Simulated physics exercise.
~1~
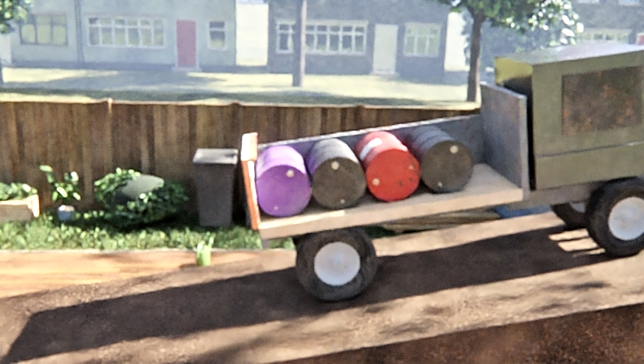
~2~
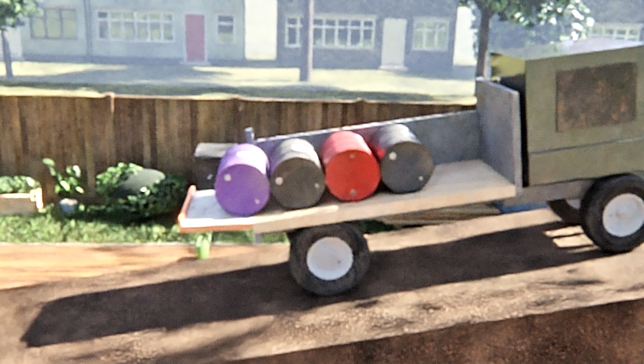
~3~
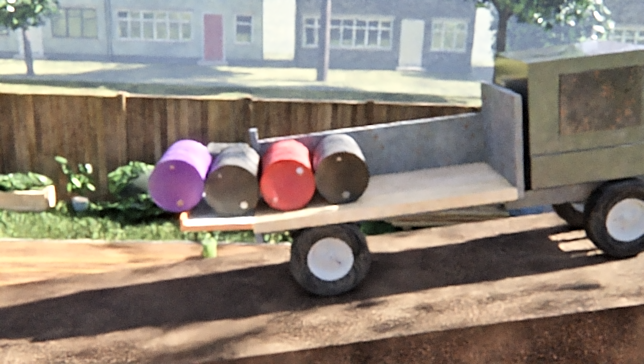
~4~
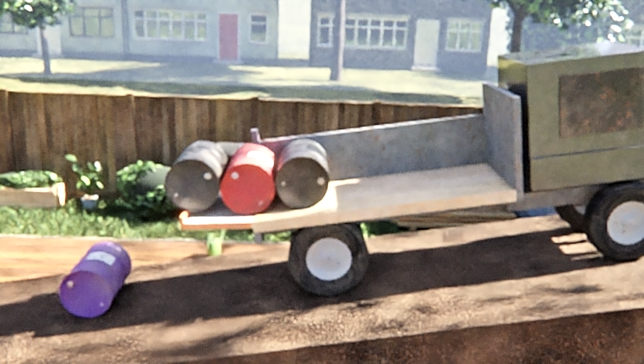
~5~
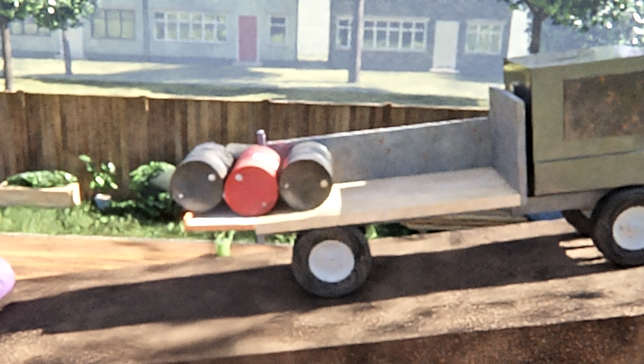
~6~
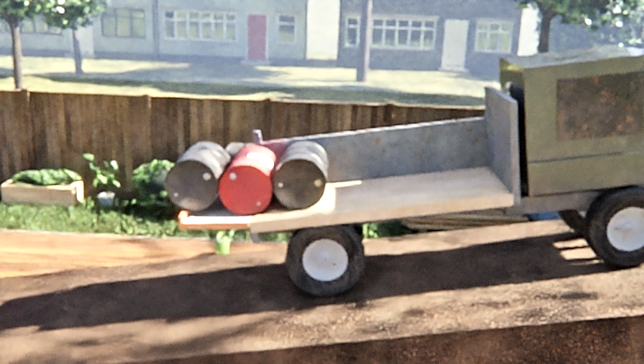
Four drums, one purple, one red and two dark grey, lie side by side on the open bed of a pick-up parked tail-down to the left on a brown slope. The scene is viewed from the side, with a wooden fence, shrubs and pale houses behind. The tailgate swings down, and the row of drums rolls left towards it. The purple drum, leading, rolls over the gate's edge, drops to the ground and rolls away out of view on the left. The red drum and both dark ones stop together on the lowered gate and stay there.
